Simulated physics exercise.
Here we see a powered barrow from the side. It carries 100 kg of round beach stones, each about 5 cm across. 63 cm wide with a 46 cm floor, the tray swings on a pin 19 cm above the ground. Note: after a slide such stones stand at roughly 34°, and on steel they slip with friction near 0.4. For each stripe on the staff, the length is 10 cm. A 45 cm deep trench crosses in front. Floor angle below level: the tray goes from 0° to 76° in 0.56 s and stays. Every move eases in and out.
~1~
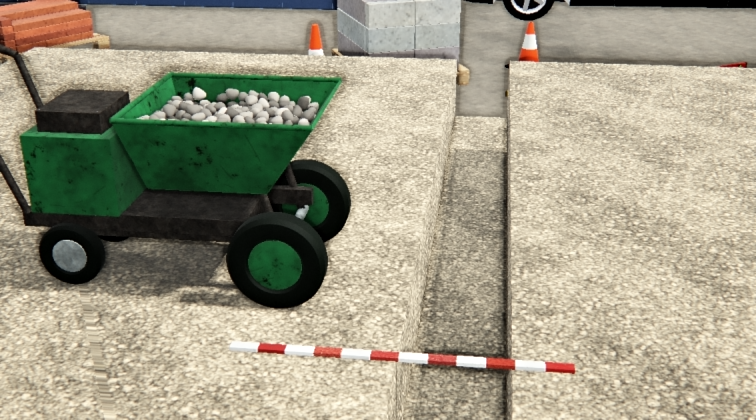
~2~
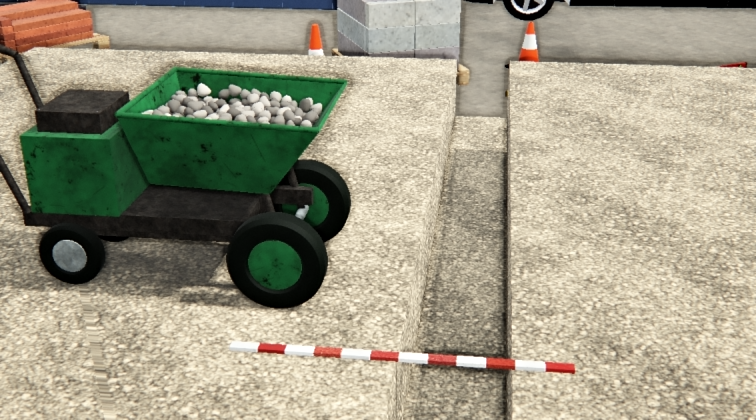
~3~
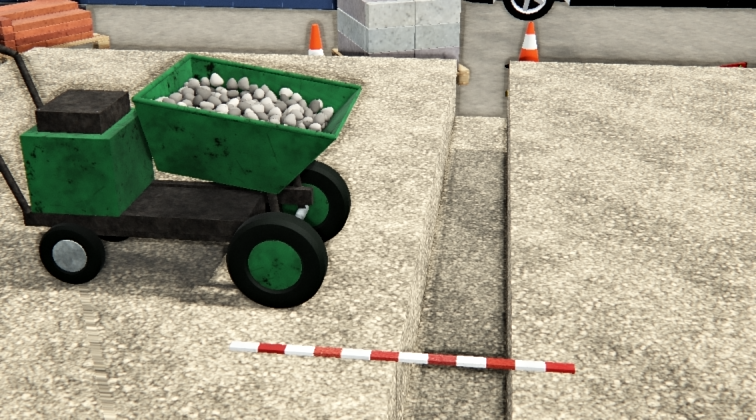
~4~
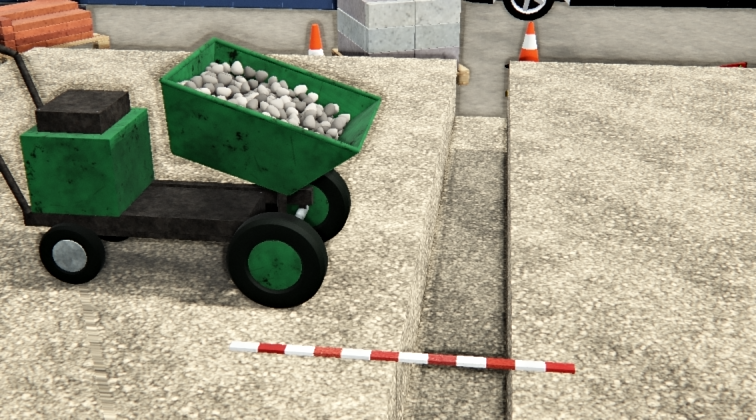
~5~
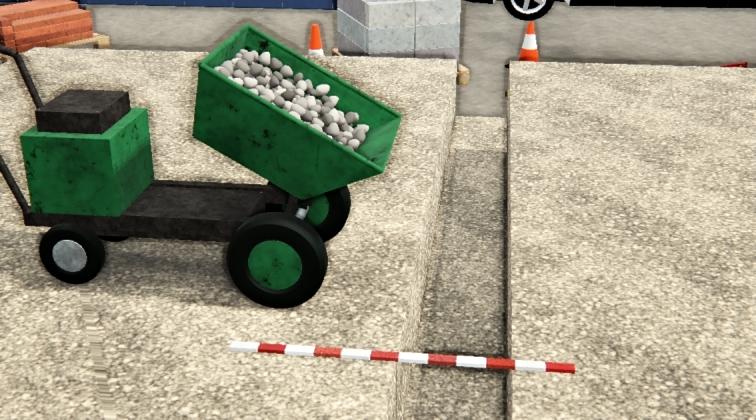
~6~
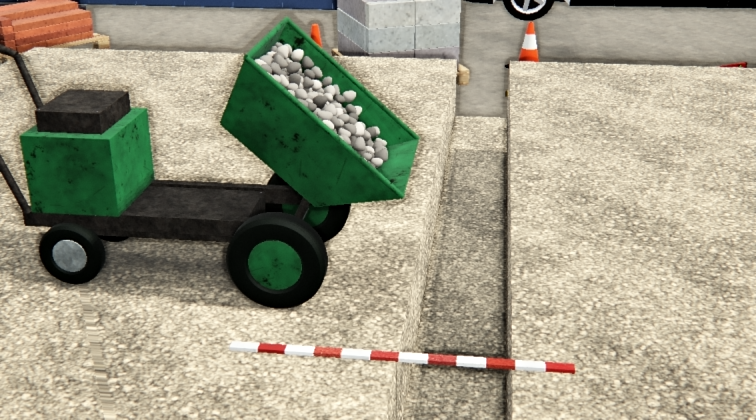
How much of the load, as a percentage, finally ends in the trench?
I would put it at about 66 per cent.
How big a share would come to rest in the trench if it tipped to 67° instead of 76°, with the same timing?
Roughly 65% would end there.
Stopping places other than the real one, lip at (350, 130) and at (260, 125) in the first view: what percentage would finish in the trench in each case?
First spot about 30, second spot about 100 per cent.
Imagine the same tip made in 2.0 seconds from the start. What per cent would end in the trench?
That works out at about 100 in a hundred.
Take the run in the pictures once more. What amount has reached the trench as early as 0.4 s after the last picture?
Some 45 per cent.
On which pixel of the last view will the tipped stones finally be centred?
I'd point somewhere around (489, 364).
Then, 0.1 s after the last picture the floor is at 64°, 100 % in the tray; the foremost stones are at (416, 205).
Then, 0.4 s after the last picture the floor is at 76°, 54 % in the tray, 43 % in the trench, 3 % past the trench; the foremost stones are at (526, 277).
Then, 0.7 s after the last picture the floor is at 76°, 4 % in the tray, 62 % in the trench, 34 % past the trench; the foremost stones are past the picture's edge.
Then, 2.7 s after the last picture the floor is at 76°, 0 % in the tray, 66 % in the trench, 34 % past the trench; the foremost stones are past the picture's edge.
